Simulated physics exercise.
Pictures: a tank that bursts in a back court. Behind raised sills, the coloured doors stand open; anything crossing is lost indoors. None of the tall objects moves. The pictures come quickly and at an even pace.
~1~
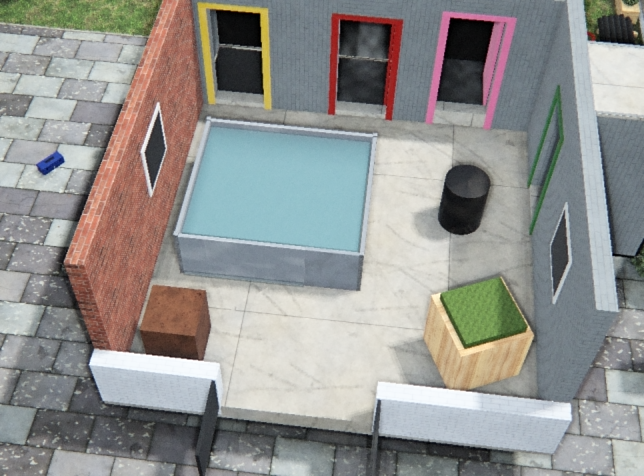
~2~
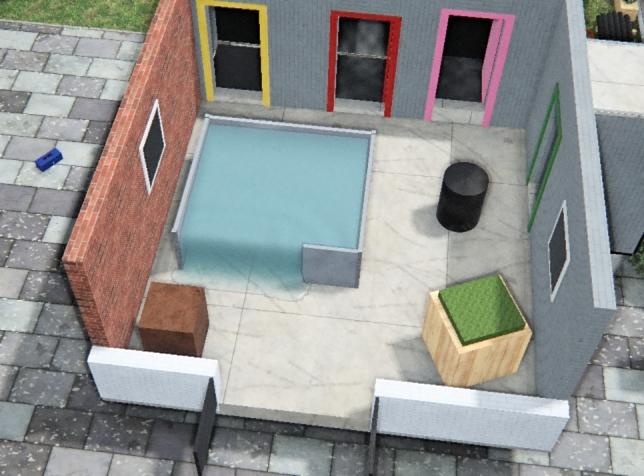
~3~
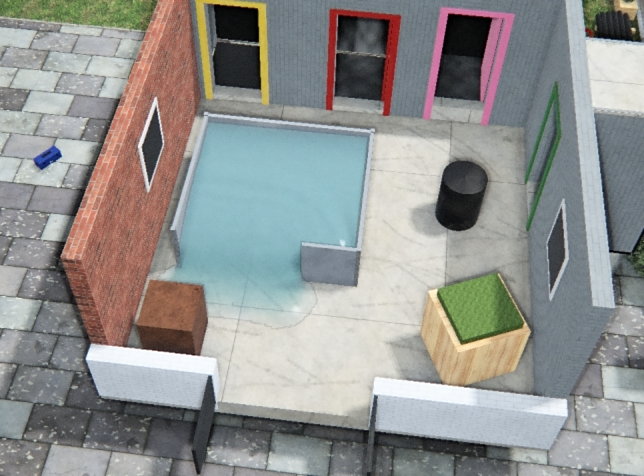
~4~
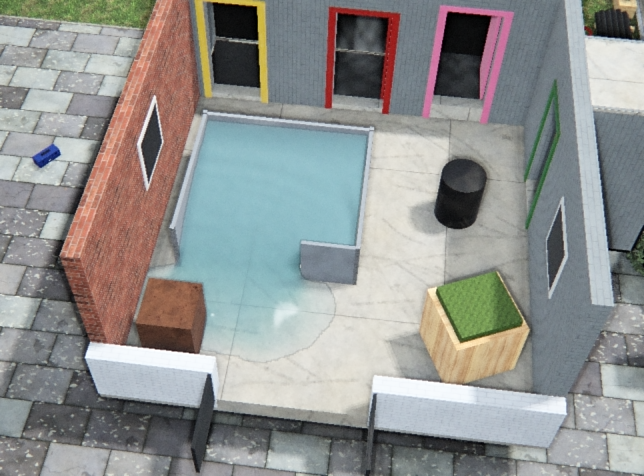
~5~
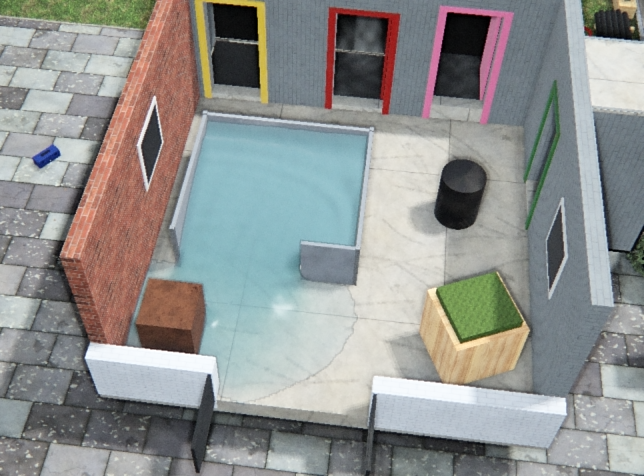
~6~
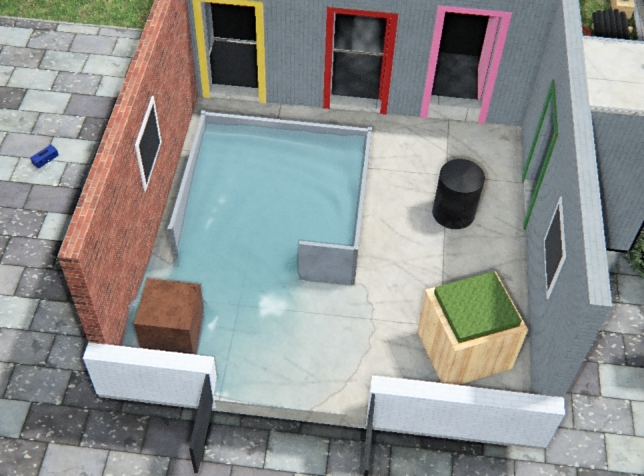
Water sits still in a square grey tank in a walled court until much of the front panel vanishes, leaving a short piece at the right. It pours through the gap onto the pale paving, spreads around the brown block, and fans forward and right toward the white low walls.
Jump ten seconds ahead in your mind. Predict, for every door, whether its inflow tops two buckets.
Green door: Does not top two buckets; yellow door: Tops two buckets; red door: Does not top two buckets; pink door: Does not top two buckets.
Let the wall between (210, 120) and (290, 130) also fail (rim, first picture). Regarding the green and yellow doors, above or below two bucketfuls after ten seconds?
So here's how it goes: Green runs over, while yellow runs over.
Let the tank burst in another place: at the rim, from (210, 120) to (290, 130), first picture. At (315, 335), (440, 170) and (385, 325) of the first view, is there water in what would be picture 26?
Sequence: Spared / wetted / spared.
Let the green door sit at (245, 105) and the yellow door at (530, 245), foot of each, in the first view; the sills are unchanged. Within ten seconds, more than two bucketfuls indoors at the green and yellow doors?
In short: Green door is over, yellow door lets less in.
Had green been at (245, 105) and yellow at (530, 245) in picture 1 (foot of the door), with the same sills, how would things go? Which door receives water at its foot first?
First: The green one.
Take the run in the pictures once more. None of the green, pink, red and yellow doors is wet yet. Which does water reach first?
That would be the one in yellow, ahead of the rest.
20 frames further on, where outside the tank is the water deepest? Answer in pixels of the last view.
I'd mark about pixel (198, 100).
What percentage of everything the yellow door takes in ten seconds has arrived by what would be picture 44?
Share by then: About 90 in a hundred.
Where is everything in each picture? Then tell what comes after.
In the first picture, the open tank at (281, 186) is whole and still.
In the second picture, water pours out at (242, 260) and has run to a hidden place.
In the third picture, water pours out at (241, 261) and has run to a hidden place.
In the fourth picture, water pours out at (240, 261) and has run to a hidden place.
In the fifth picture, water pours out at (240, 261) and has run to a hidden place.
In the sixth picture, the front is at a hidden place, out from the gap at (238, 262).
A moment on, water covers 25 % of the floor; the green door not reached, the yellow door not reached, the red door not reached, the pink door not reached.
Next, water covers 30 % of the floor; the green door not reached, the yellow door not reached, the red door not reached, the pink door not reached.
Then, water covers 45 % of the floor; the green door not reached, the yellow door over two buckets in, the red door not reached, the pink door not reached.
Later, water covers 90 % of the floor; the green door wet at the sill, nothing in, the yellow door far over two buckets in, the red door wet at the sill, nothing in, the pink door wet at the sill, nothing in.
In the end, water covers 95 % of the floor; the green door wet at the sill, nothing in, the yellow door far over two buckets in, the red door wet at the sill, nothing in, the pink door wet at the sill, nothing in.
